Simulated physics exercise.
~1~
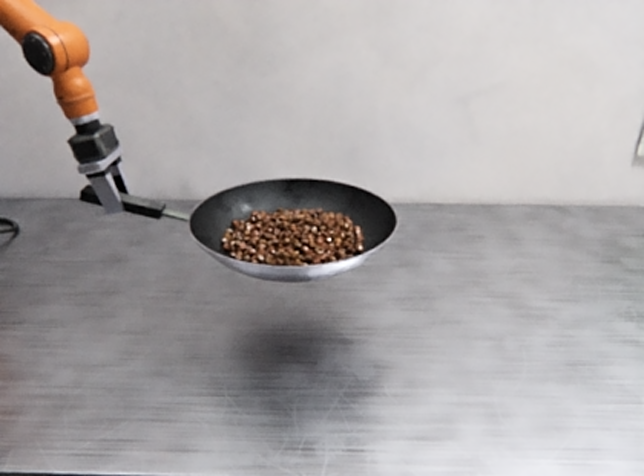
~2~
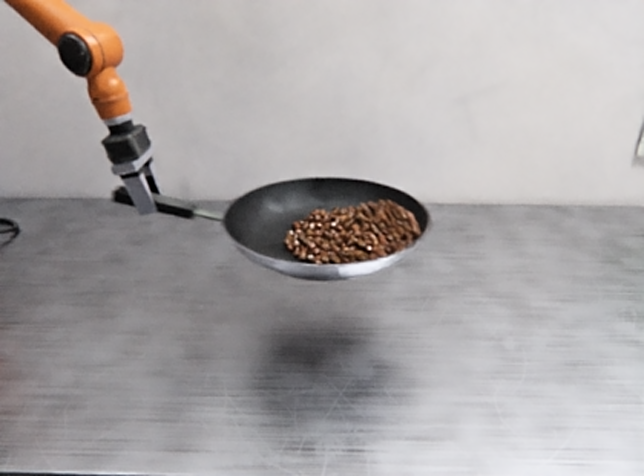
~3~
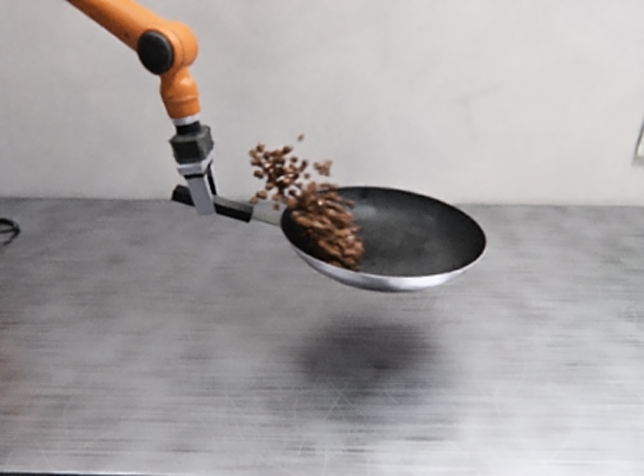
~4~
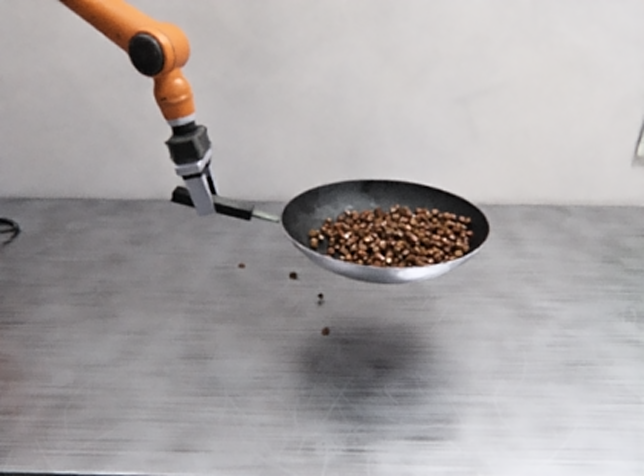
Orange robot arm jerking a frying pan of brown pellets rightward, tossing them up near the handle, a few falling below.
